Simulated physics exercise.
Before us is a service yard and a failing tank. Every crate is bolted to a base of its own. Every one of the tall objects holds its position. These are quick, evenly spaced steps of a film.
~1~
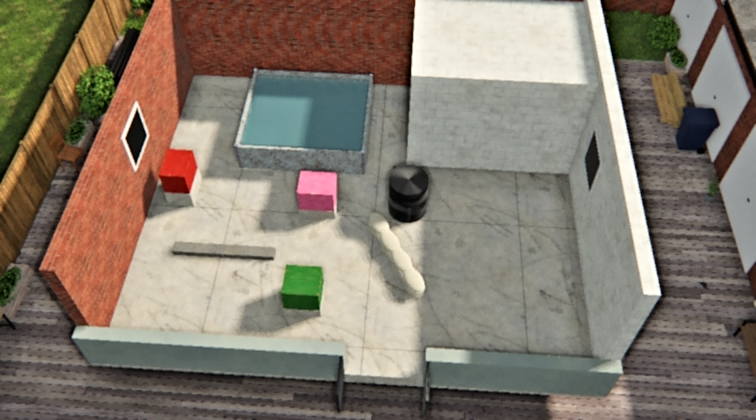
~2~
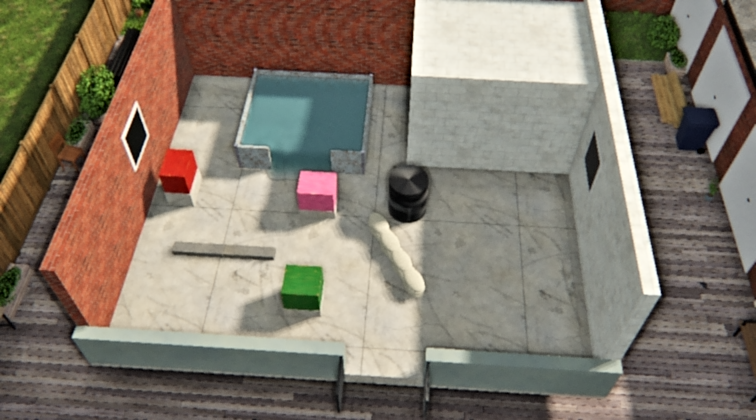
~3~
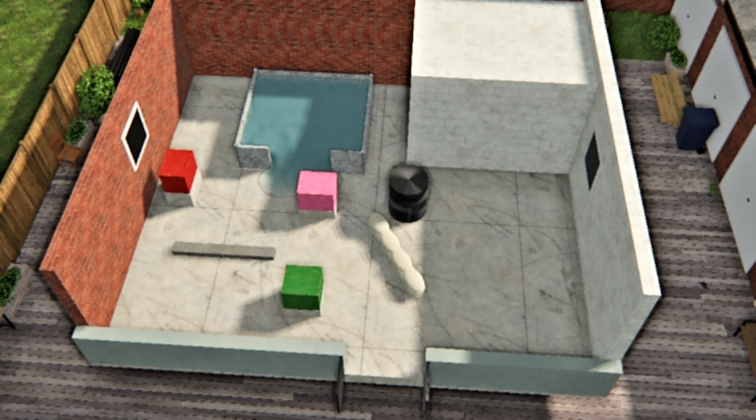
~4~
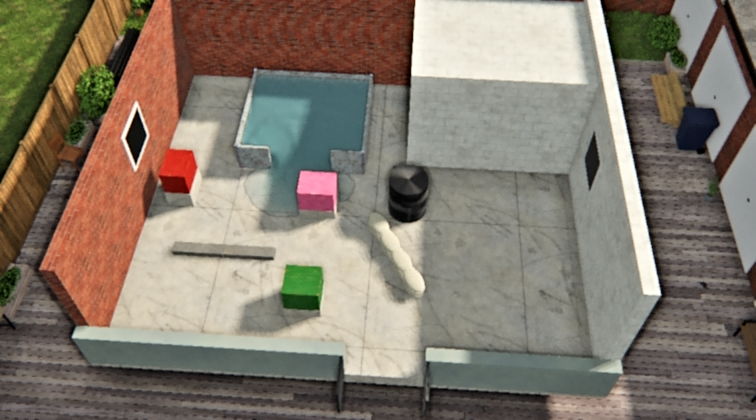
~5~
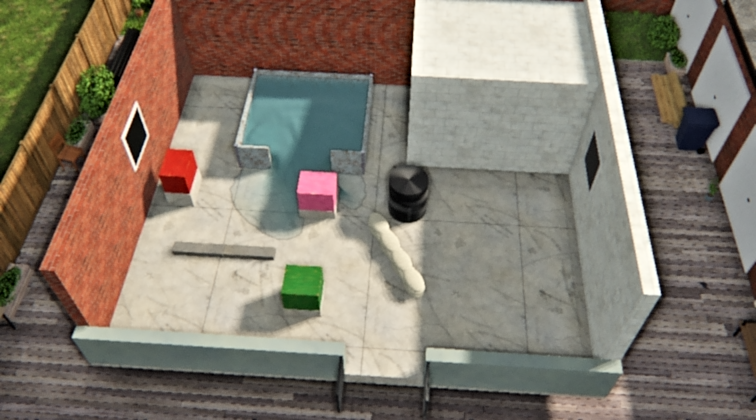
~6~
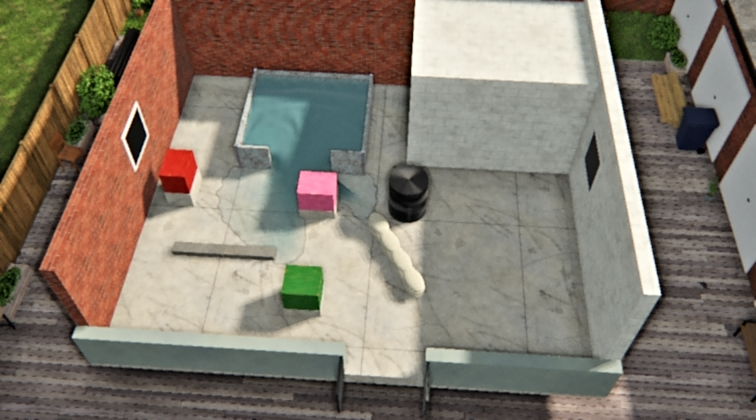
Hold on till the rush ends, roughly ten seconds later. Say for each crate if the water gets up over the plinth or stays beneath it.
Outcome: Green crate: Spared; pink crate: Reached; red crate: Spared.
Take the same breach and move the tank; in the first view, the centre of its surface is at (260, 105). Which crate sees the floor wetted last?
Green-painted one.
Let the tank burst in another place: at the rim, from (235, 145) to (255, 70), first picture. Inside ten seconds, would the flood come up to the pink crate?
Result: Pink crate is not reached.
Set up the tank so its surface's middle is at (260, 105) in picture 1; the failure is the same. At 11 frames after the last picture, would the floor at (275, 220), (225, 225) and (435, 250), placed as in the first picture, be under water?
As listed: Covered, under water, not flooded.
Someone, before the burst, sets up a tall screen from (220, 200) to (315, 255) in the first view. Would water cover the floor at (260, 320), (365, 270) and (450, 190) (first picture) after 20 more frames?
The first point comes out unwetted, the next inundated, the last inundated.
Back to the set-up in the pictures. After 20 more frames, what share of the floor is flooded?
That comes to about 60 per cent.
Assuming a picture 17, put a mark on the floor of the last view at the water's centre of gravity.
The centre of mass sits at about (301, 163).
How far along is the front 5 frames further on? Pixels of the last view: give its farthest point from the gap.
Roughly at (280, 357).
A moment on, water covers 20 % of the floor; the green crate water round its plinth, the pink crate water round its plinth, the red crate water round its plinth.
Next, water covers 35 % of the floor; the green crate water round its plinth, the pink crate water round its plinth, the red crate water round its plinth.
Then, water covers 60 % of the floor; the green crate water round its plinth, the pink crate water round its plinth, the red crate water round its plinth.
Later, water covers 90 % of the floor; the green crate water round its plinth, the pink crate water round its plinth, the red crate water round its plinth.
In the end, water covers 95 % of the floor; the green crate stayed above the water, the pink crate was topped, the red crate stayed above the water.
